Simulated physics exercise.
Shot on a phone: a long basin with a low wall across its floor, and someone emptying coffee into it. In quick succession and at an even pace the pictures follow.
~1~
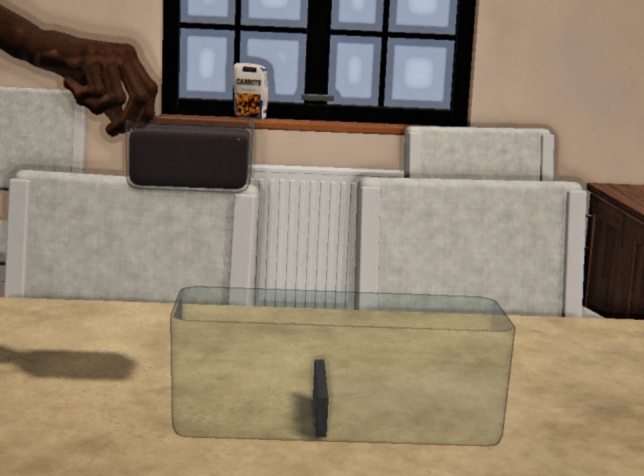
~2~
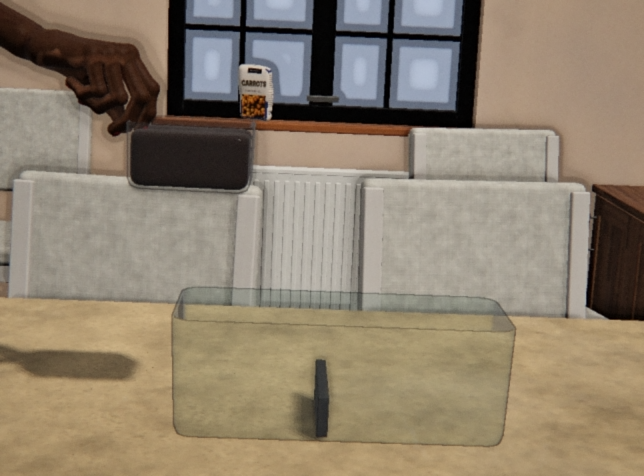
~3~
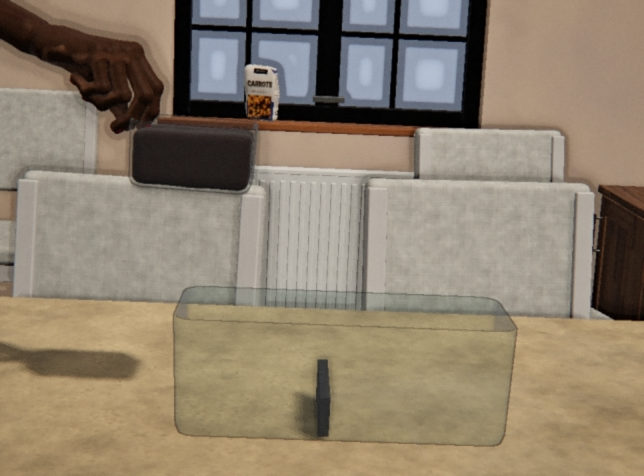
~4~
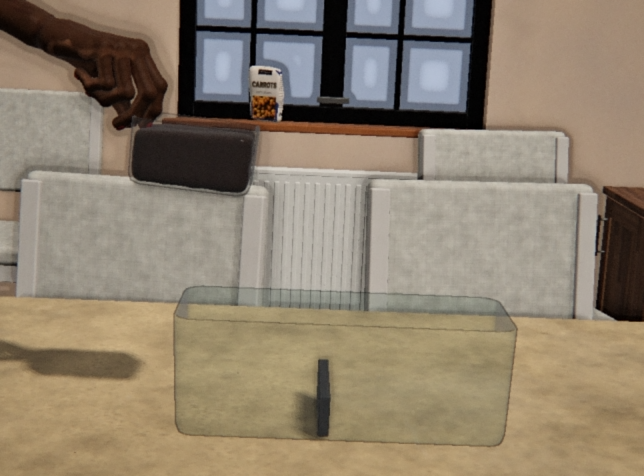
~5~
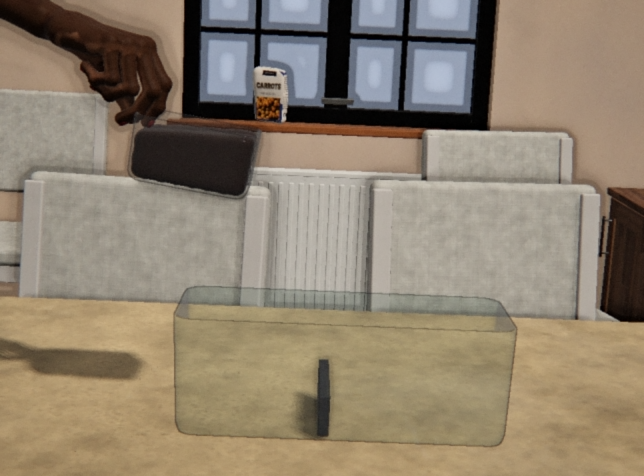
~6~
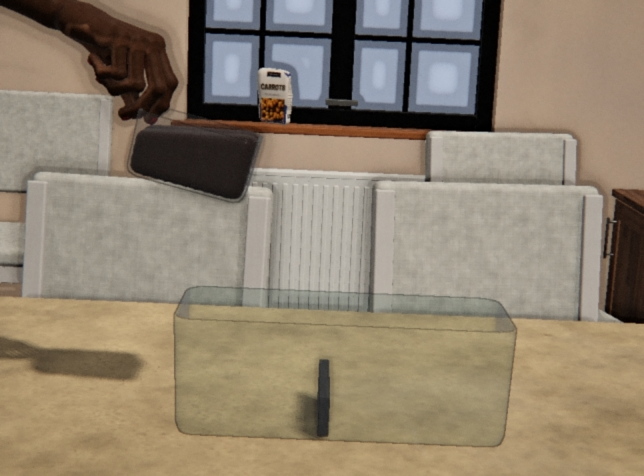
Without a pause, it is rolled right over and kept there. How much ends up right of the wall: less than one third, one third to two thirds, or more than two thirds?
The share right of the wall will be moderate, one third to two thirds.
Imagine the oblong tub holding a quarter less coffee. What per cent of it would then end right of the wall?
Near 30 parts in a hundred.
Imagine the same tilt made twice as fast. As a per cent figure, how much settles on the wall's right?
I'd put it at some 50 percent.
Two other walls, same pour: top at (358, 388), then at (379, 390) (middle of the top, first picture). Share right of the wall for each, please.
Well, it's close to 5 per cent for the first one, then 10 per cent for the other.
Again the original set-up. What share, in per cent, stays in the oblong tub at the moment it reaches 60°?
It works out to close to 50 percent.
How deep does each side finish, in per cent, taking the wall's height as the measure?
Close to 30 for the left and 30 for the right.
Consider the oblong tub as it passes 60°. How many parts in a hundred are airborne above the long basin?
Roughly 35 per cent.
A moment on, the oblong tub is tipped part way and 50 per cent is still to pour, 8 is left of the wall and 9 right of it.
Next, the oblong tub is tipped on its side and 14 per cent is still to pour, 24 is left of the wall and 54 right of it.
Then the oblong tub is tipped on its side and 3 per cent is still to pour, 39 is left of the wall and 54 right of it.
Later the oblong tub is tipped on its side and 1 per cent is still to pour, 43 is left of the wall and 55 right of it.
In the end 44 per cent lies left of the wall, 55 right of it and 1 outside.
